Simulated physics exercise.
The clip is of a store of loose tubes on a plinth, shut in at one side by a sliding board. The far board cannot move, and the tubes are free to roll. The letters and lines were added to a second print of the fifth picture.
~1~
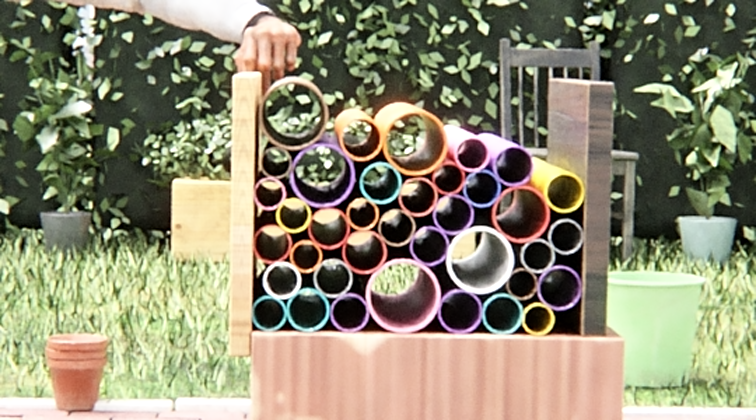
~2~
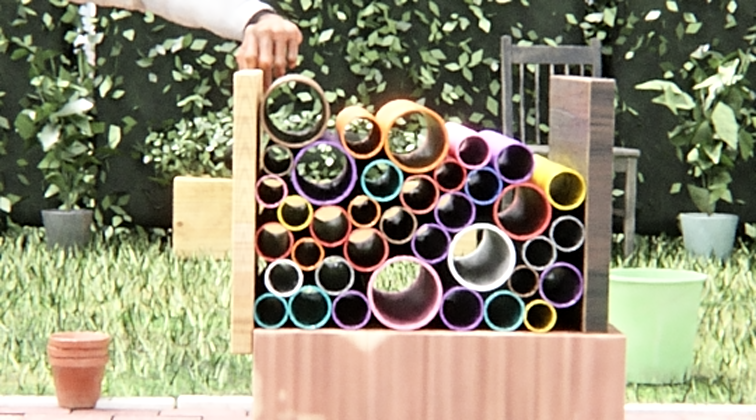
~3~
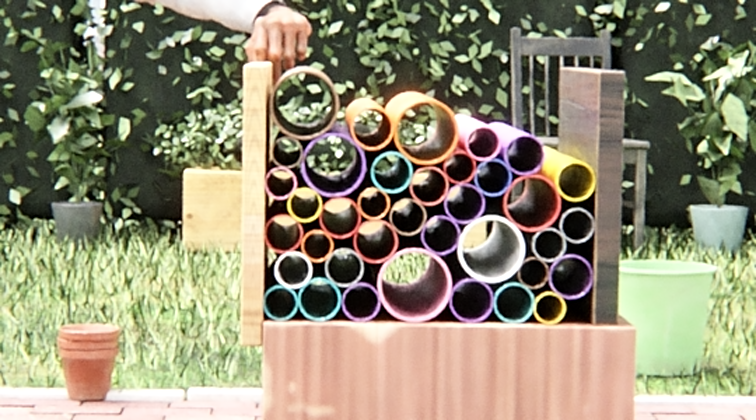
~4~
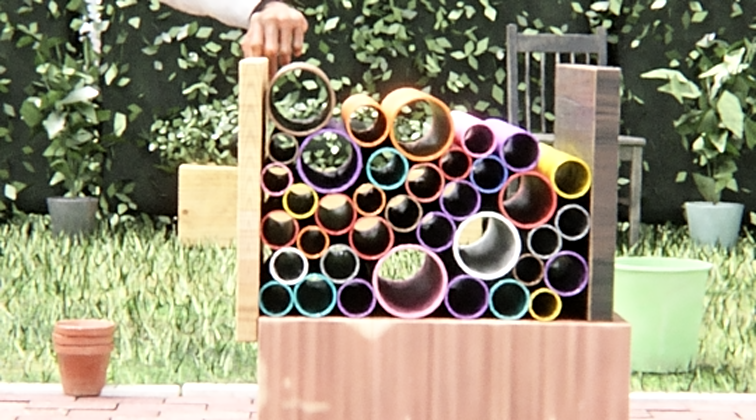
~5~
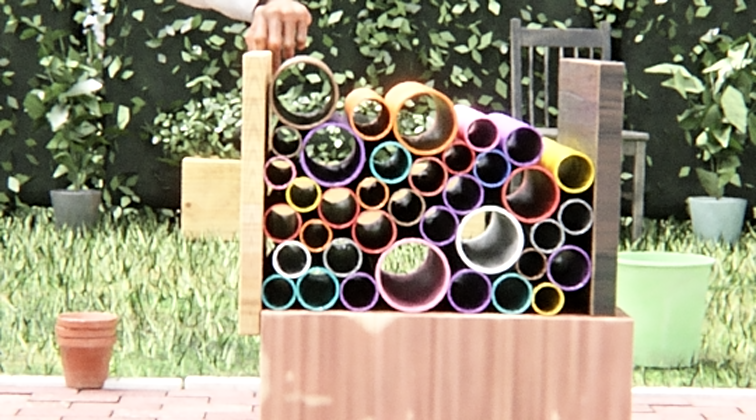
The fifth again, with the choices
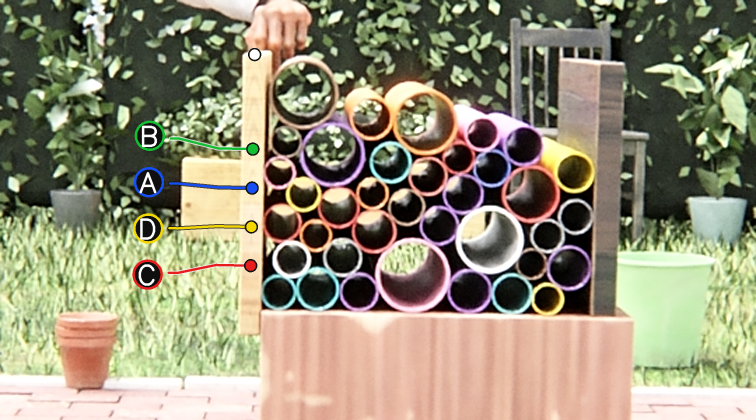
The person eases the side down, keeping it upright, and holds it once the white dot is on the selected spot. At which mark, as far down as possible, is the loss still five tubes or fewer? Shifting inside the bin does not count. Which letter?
Down to D.
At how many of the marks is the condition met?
Three of the four.
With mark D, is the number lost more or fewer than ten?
At D, fewer than ten.
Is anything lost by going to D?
Yes.
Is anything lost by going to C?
At C: Yes.
On the marked copy, A at (252, 188); B at (253, 149); C at (250, 266); D at (251, 227); the white dot at (254, 55).
Following D. Soon after the start, top of the board (264, 133).
Later, top of the board (263, 221).
In the end, top of the board (262, 226), three out over the board.
As for the rest, A none out over the board; B none out over the board; C more than five out over the board.
